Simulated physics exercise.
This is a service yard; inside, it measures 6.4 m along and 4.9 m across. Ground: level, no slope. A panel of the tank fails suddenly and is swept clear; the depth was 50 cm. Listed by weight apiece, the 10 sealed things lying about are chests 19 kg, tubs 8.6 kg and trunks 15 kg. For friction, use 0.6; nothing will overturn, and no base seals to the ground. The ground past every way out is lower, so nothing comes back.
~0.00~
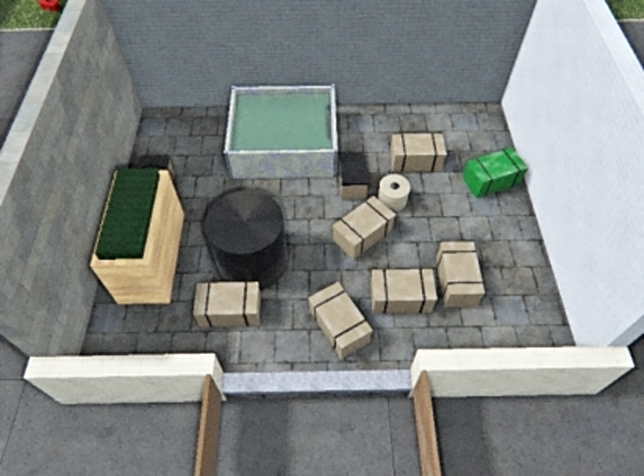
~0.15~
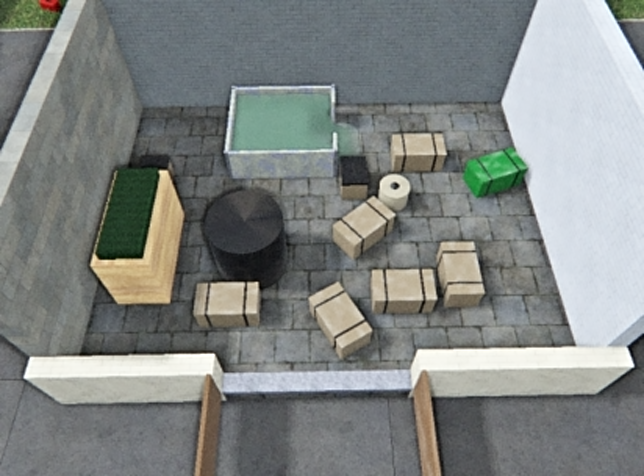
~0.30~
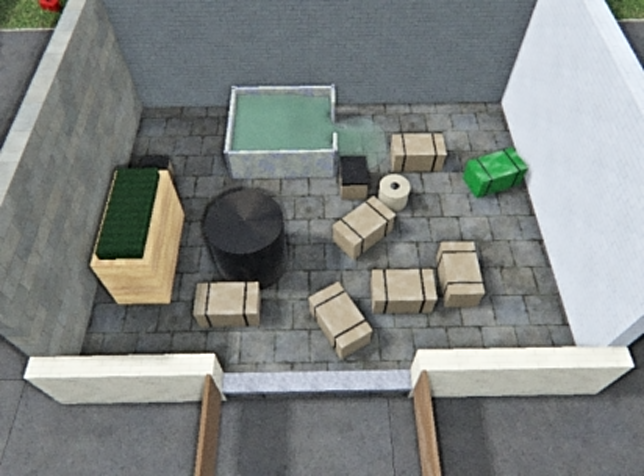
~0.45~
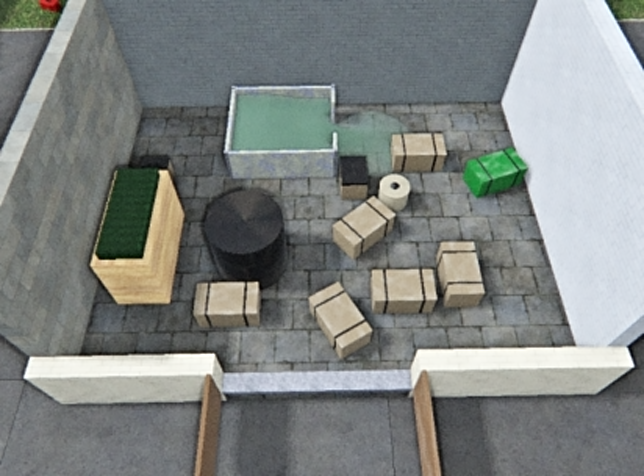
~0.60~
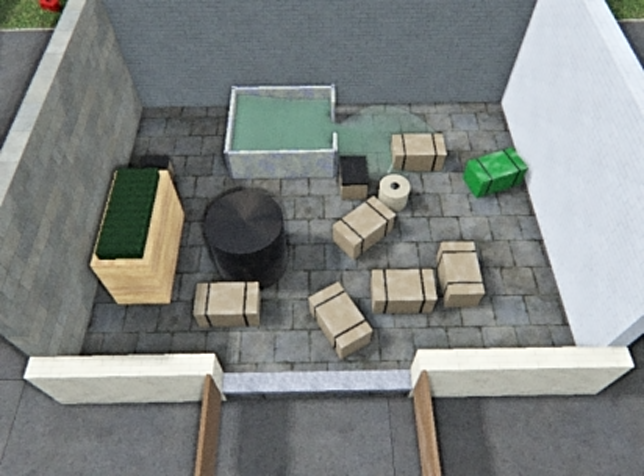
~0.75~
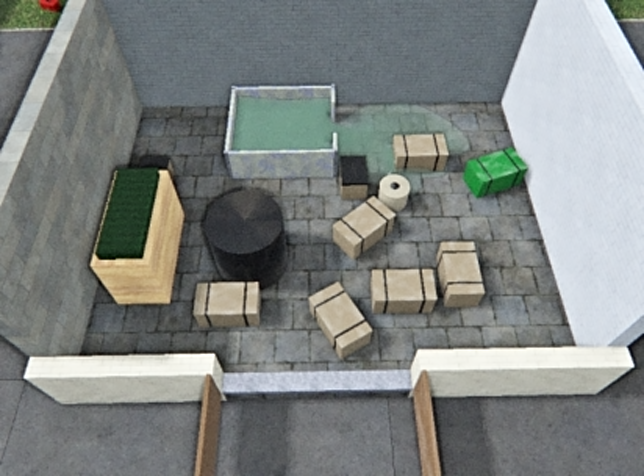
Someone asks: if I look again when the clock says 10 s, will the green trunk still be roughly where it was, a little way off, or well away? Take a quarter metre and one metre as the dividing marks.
It will be well away.
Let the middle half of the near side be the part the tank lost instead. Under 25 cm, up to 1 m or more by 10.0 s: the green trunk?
Note: Green trunk essentially stationary.
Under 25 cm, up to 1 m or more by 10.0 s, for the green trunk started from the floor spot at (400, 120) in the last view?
Observed: Object goes well off.
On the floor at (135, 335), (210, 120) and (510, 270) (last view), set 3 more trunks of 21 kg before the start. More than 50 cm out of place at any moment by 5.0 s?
In the order listed: Behind the line; behind the line; across the line.
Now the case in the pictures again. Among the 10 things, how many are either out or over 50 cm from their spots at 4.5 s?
At that time I count 2.
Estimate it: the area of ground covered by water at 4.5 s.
Roughly 15 m2.
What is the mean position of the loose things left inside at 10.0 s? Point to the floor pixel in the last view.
(312, 270).
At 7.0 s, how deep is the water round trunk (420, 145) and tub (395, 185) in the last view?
6 and 2 cm.
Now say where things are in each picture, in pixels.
The first picture shows the green trunk at (498, 165), on the bottom; water covers 2.1 m2; 0 of 10 have shifted.
The second picture shows the green trunk at (498, 165) rests on the ground; 2.5 m2 under water; 0 of 10 have shifted.
The third picture shows the green trunk at (498, 165), on the bottom; 3.0 m2 under water; 0 of 10 have shifted.
The fourth picture shows the green trunk at (498, 165) rests on the ground; 3.6 m2 under water; 0 of 10 have shifted.
The fifth picture shows the green trunk at (498, 165), on the bottom; 4.3 m2 under water; 0 of 10 have shifted.
The sixth picture shows the green trunk at (498, 165) rests on the ground; 5.2 m2 under water; 0 of 10 have shifted.
After 2.0 s the green trunk is near (511, 176), 0.3 m from its start, aground; 0 of 10 are out; 1 afloat.
After 4.5 s the green trunk is near (534, 321), 2.6 m from its start, afloat; 0 of 10 are out; 2 afloat.
After 7.0 s the green trunk is near (487, 320), 2.7 m from its start, afloat; 0 of 10 are out; 4 afloat.
After 10.0 s the green trunk is near (375, 294), 3.0 m from its start, afloat; 0 of 10 are out; 3 afloat.
